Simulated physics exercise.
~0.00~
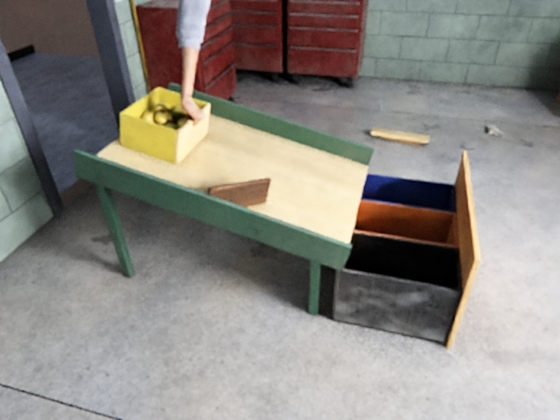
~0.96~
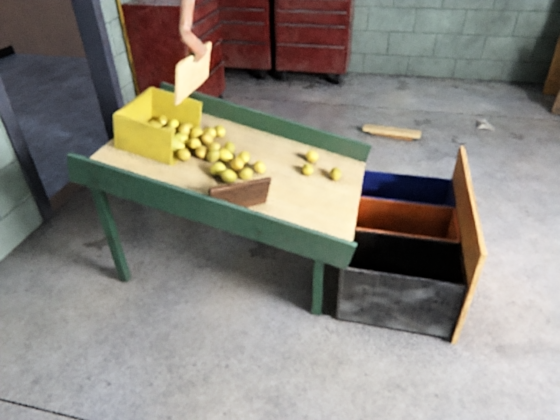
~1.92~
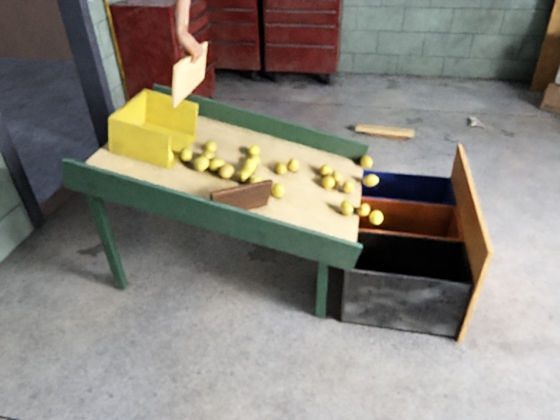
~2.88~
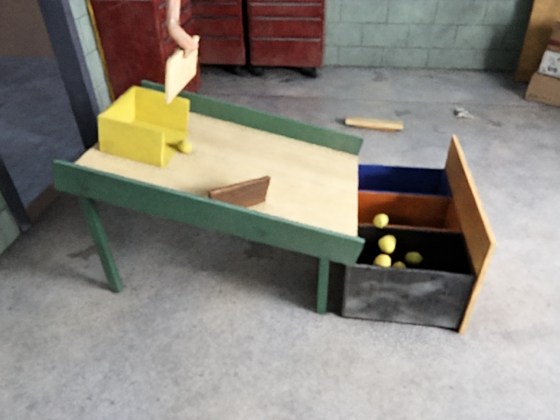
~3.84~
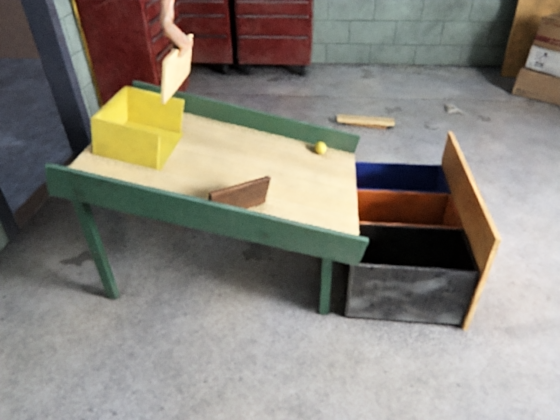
A hand lifted a wooden panel from a yellow box on a sloping table, and lemons spilled out past an angled board and dropped into the blue, orange and black bins below, until one last lemon remained near the table's low edge.
